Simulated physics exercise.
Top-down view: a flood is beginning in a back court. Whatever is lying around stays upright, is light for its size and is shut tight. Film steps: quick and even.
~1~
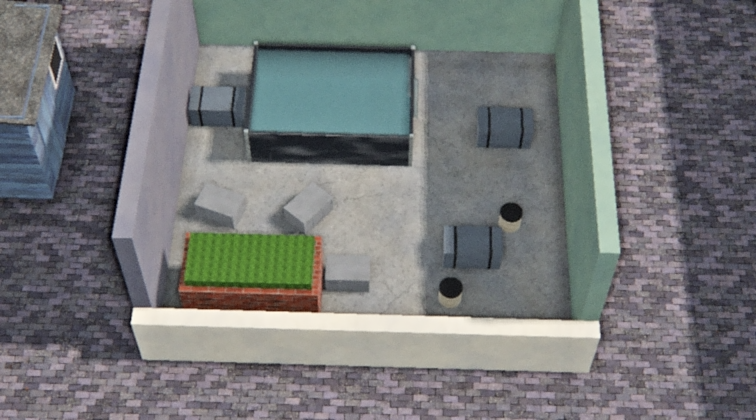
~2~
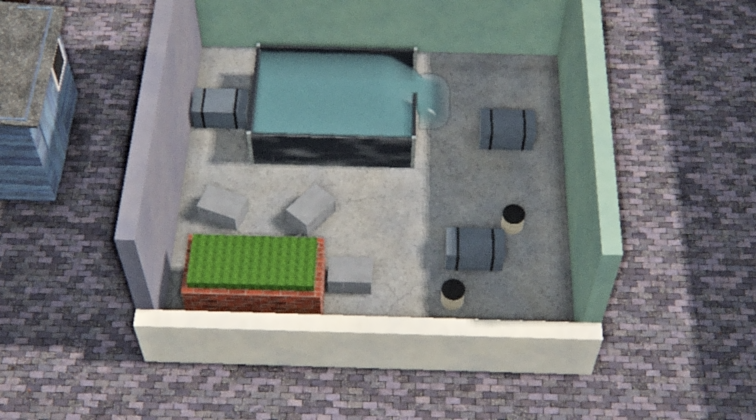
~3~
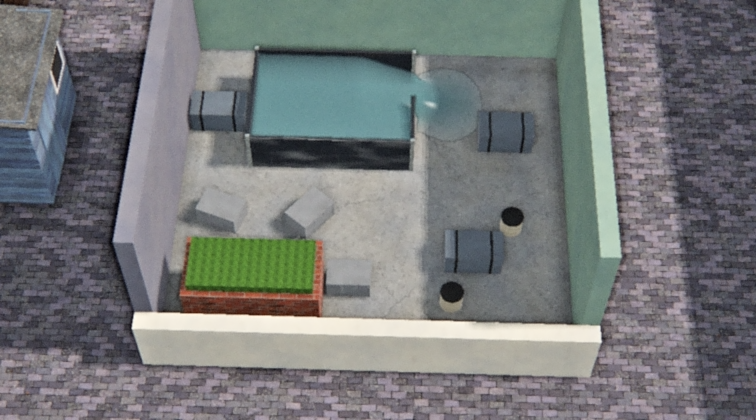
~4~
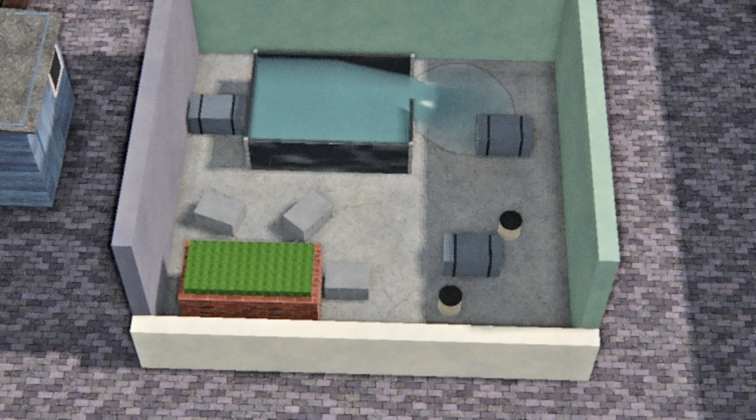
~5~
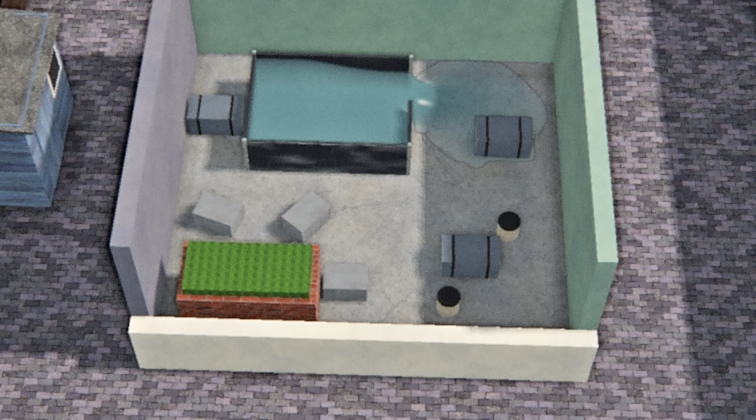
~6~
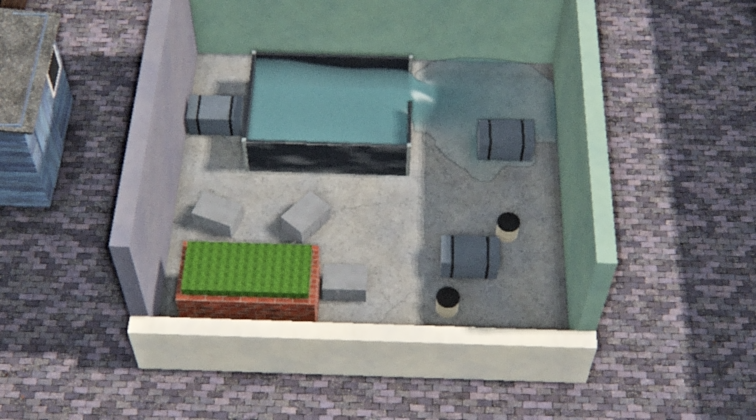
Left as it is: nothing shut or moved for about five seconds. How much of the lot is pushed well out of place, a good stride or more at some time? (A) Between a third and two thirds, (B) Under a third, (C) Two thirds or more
Between a third and two thirds.
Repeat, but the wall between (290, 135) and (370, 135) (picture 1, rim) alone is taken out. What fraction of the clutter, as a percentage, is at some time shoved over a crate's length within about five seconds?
Estimate: Some 100 per cent.
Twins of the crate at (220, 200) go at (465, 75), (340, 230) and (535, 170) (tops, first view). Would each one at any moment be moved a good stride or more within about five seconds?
Going by the order given: Travels that far, stays in place, travels that far.
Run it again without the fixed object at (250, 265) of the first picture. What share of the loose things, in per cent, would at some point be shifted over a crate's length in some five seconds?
Approx. 60 % of the lot.
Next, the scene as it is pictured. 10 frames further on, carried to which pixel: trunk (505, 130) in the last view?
About (523, 208).
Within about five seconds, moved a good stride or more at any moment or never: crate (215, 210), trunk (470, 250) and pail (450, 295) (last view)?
As listed: Never so far, pushed that far, moved that far.
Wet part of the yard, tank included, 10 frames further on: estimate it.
40 %.
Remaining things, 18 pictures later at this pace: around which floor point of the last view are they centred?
Average floor point: Approx. (356, 254).
A moment on, 0 of 8 are well off their spots; 0 afloat.
Next, 1 of 8 are well off their spots; 0 afloat.
Later, 3 of 8 are well off their spots; 2 afloat.
In the end, 4 of 8 are well off their spots, and 4 have been at some point; 5 afloat.
